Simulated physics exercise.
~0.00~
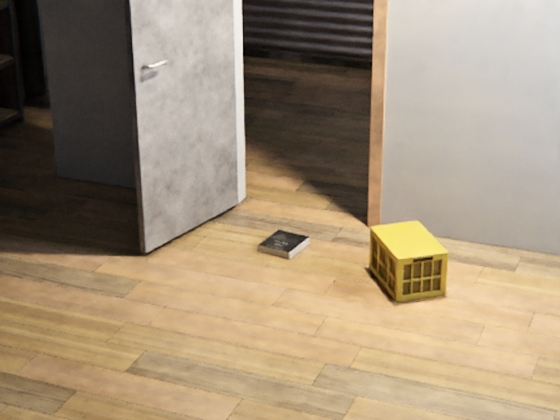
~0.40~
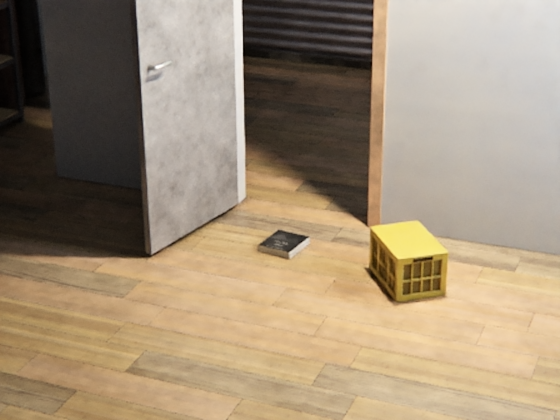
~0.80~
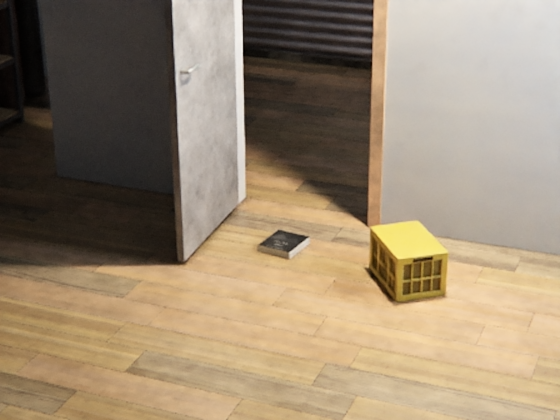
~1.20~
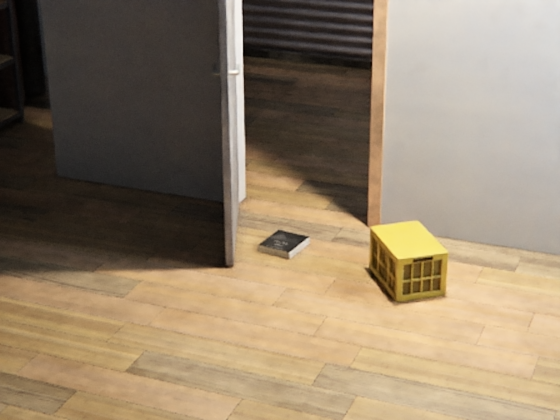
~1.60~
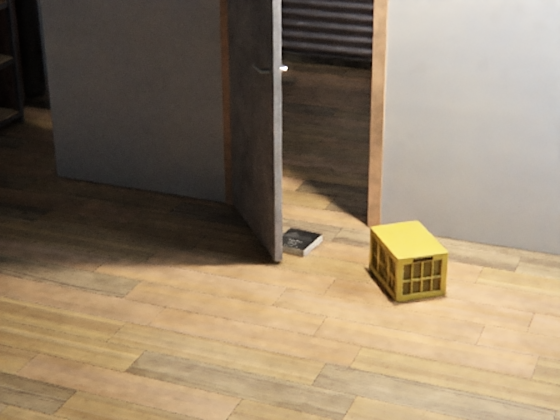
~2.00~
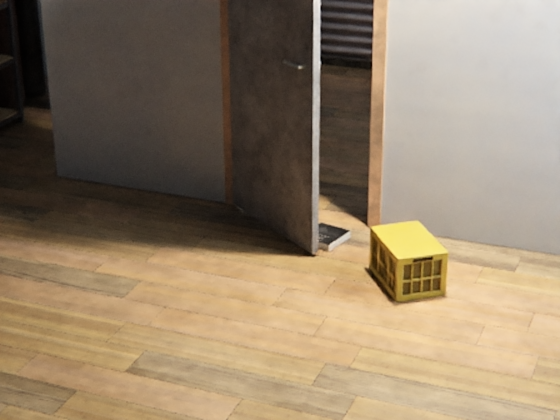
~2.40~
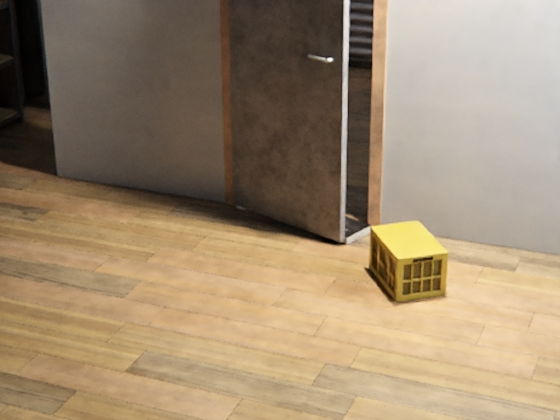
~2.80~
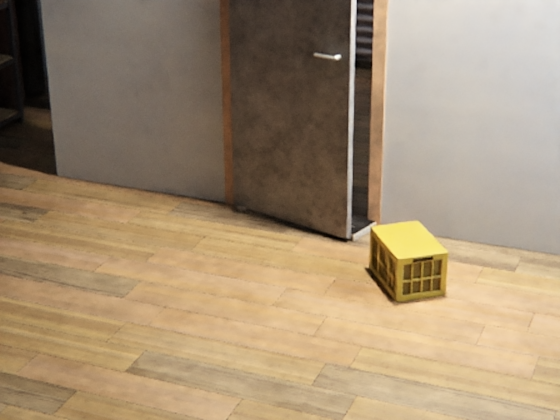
A grey door swings towards its frame, pushing a black book right, and stays ajar.
